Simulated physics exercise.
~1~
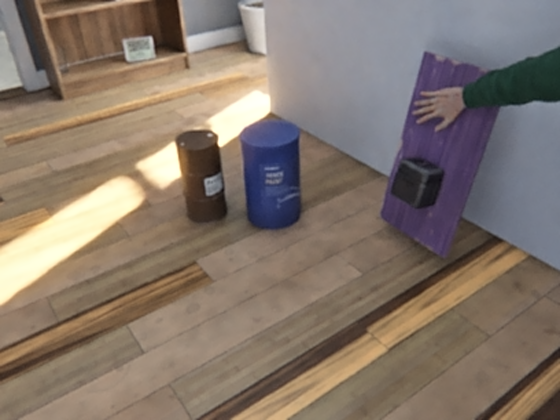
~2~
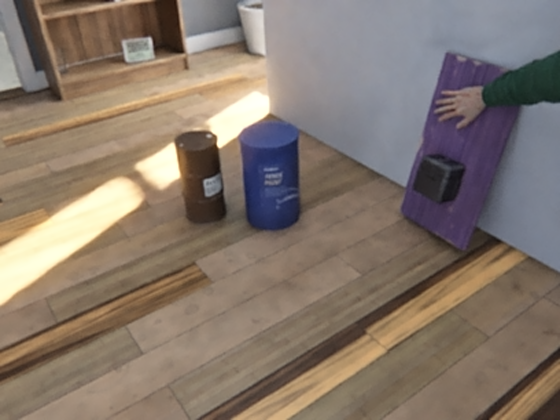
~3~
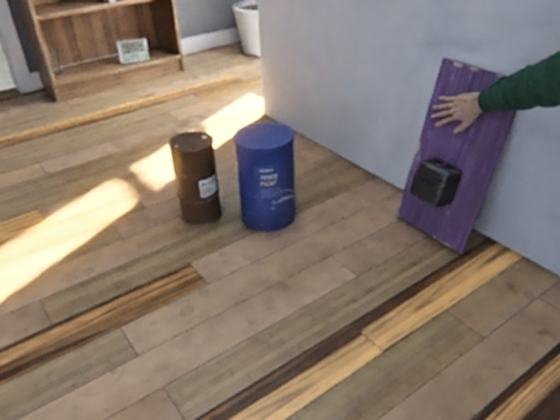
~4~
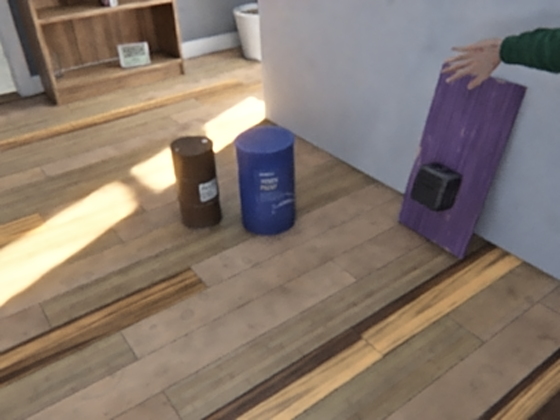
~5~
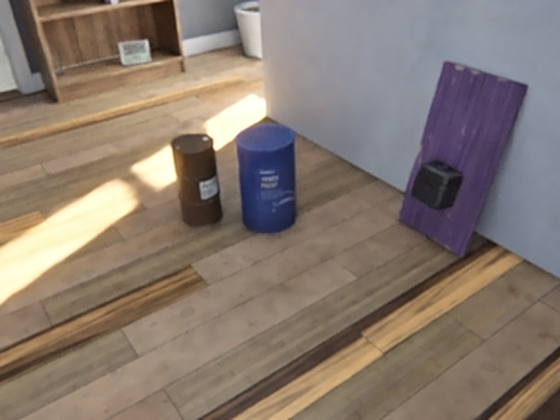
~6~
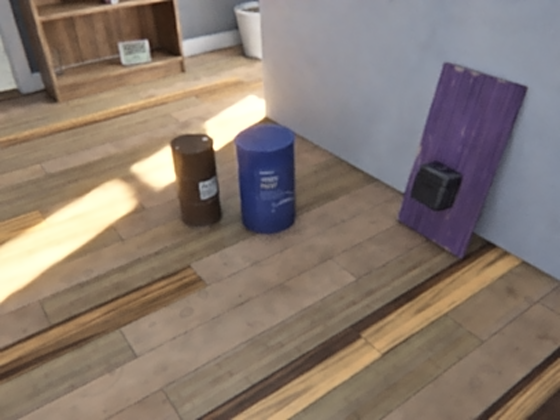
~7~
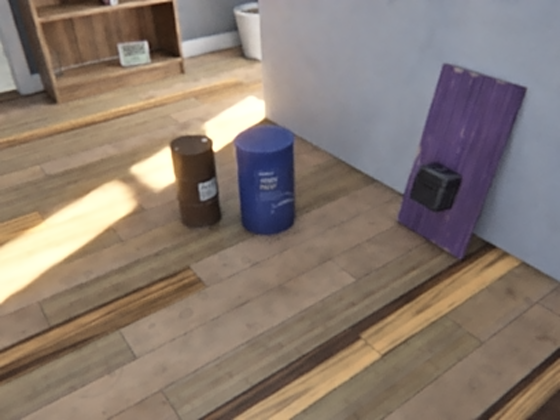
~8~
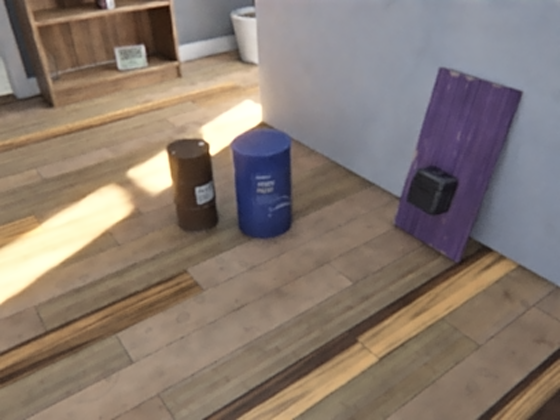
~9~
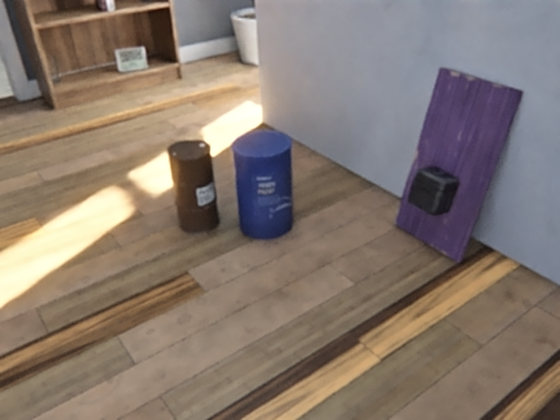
Purple board with a dark block on its face staying leaned against a wall after a hand shifts it right and lets go.
